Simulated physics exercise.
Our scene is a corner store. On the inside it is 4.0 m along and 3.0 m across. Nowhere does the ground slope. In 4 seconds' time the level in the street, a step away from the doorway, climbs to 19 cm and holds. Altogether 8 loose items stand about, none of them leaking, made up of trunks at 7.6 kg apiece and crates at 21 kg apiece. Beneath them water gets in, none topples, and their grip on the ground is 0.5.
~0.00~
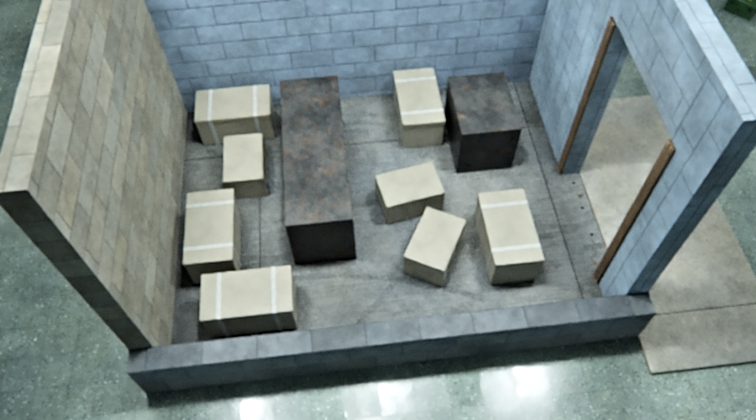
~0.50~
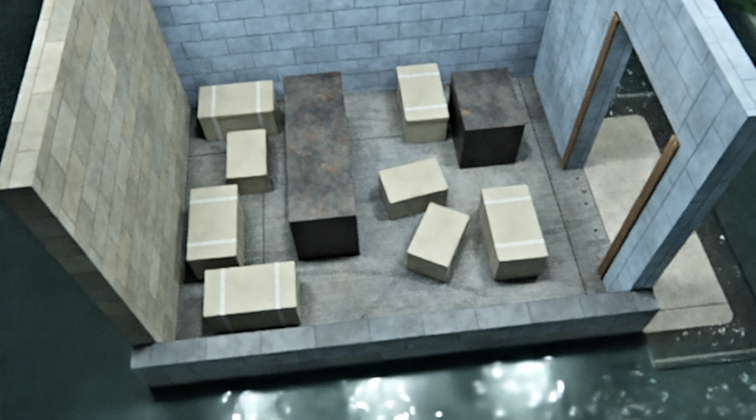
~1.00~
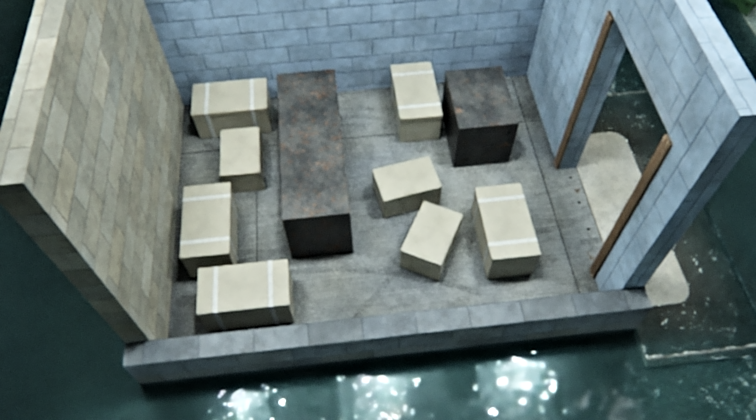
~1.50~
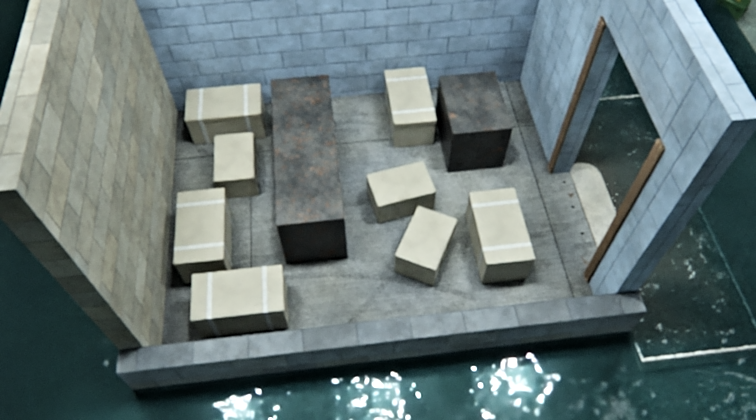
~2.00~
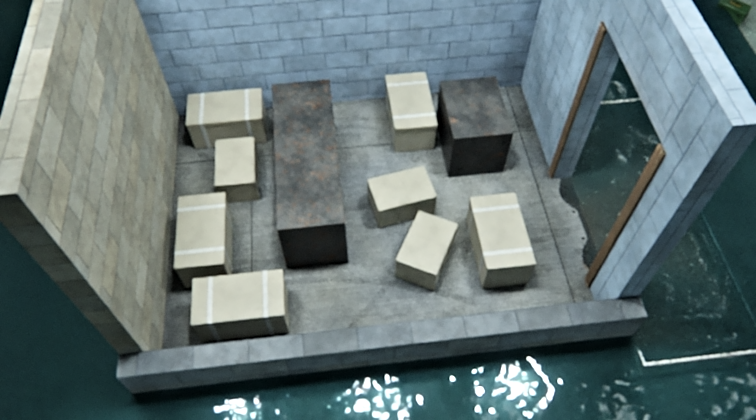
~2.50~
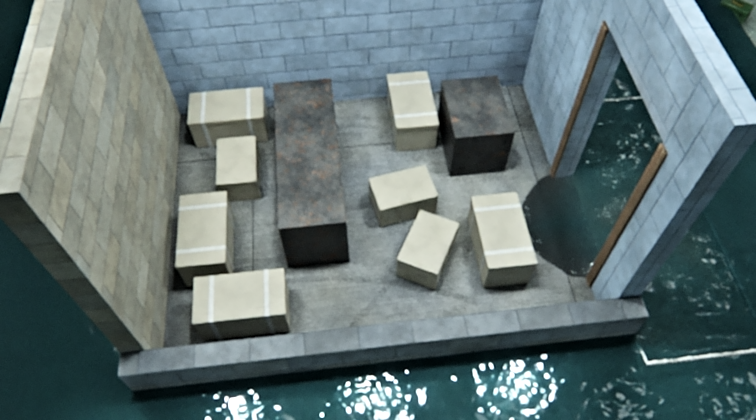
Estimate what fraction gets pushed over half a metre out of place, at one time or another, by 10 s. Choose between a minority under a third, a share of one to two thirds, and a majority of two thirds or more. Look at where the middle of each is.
A share of one to two thirds.
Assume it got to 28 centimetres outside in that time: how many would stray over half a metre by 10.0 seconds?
That would make 3 of them.
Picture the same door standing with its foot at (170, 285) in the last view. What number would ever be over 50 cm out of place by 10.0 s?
Then the count would be 3.
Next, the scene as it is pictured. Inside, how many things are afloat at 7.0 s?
At that moment it comes to 3.
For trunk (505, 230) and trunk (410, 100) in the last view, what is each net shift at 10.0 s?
They sit 150 cm and 10 cm away, in the order given.
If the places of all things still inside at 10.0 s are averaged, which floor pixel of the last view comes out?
Around (293, 209).
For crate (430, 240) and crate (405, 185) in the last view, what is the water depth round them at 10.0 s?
Depth approx. 10 cm / 11 cm.
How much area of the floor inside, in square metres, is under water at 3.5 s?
At that time the wet patch spans about 2.0 m2.
After 3.5 s 0 of 8 are over 50 cm from their spots; 0 afloat.
After 4.5 s 0 of 8 are over 50 cm from their spots; 1 afloat.
After 7.0 s 3 of 8 are over 50 cm from their spots; 3 afloat.
After 10.0 s 3 of 8 are over 50 cm from their spots, and 3 have been at some point; 6 afloat.
